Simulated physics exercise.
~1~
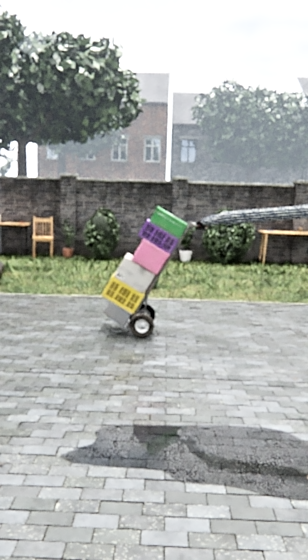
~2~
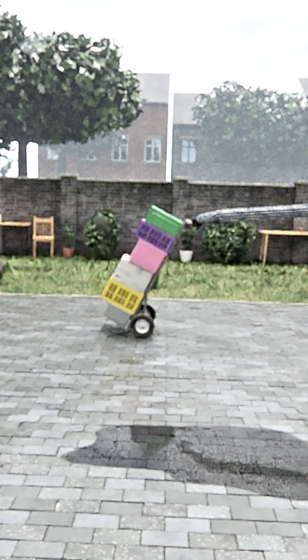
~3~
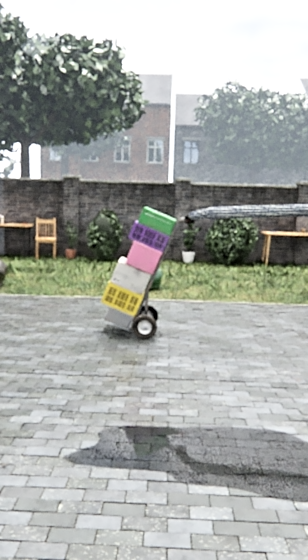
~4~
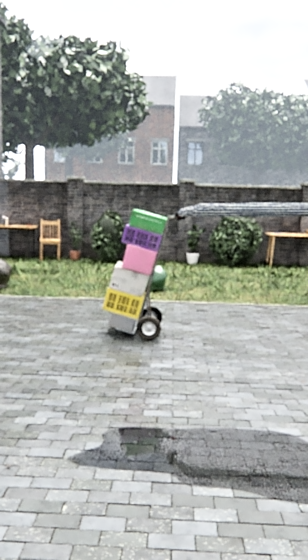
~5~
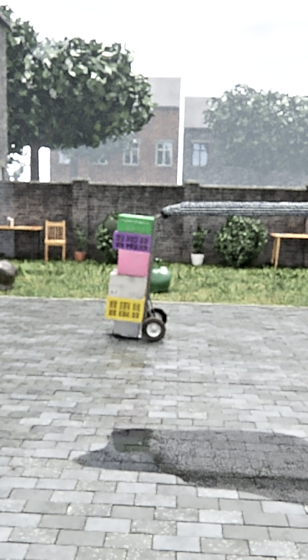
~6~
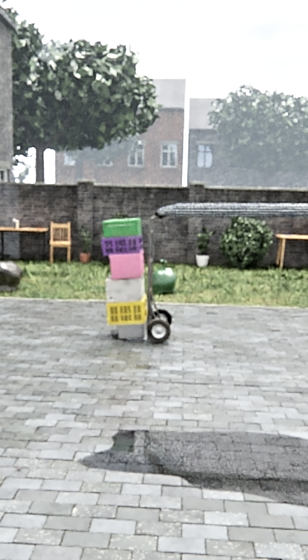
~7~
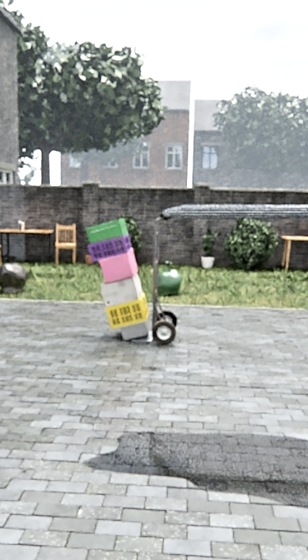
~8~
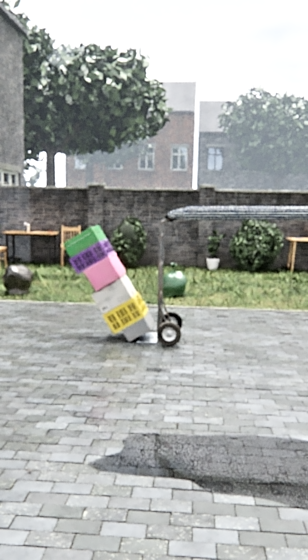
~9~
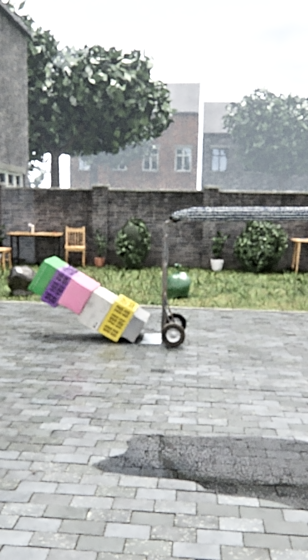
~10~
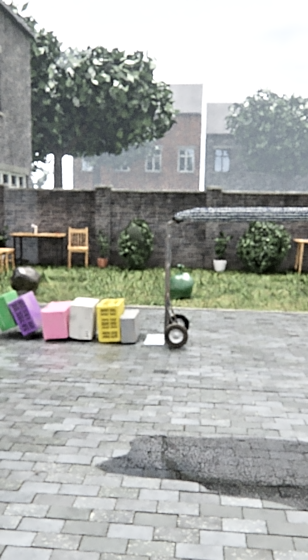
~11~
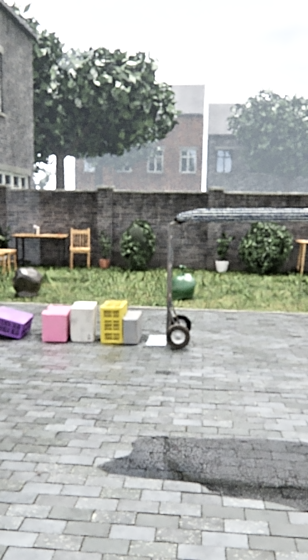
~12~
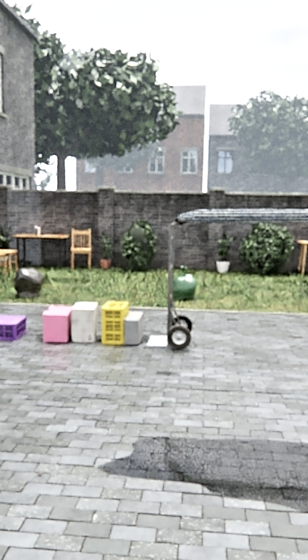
The clip shows a two-wheeled hand truck stacked with colorful crates and boxes in a paved yard, swinging from a lean to upright as the stack tips left and topples. The containers end strewn in a row on the paving, with the green one out of view.
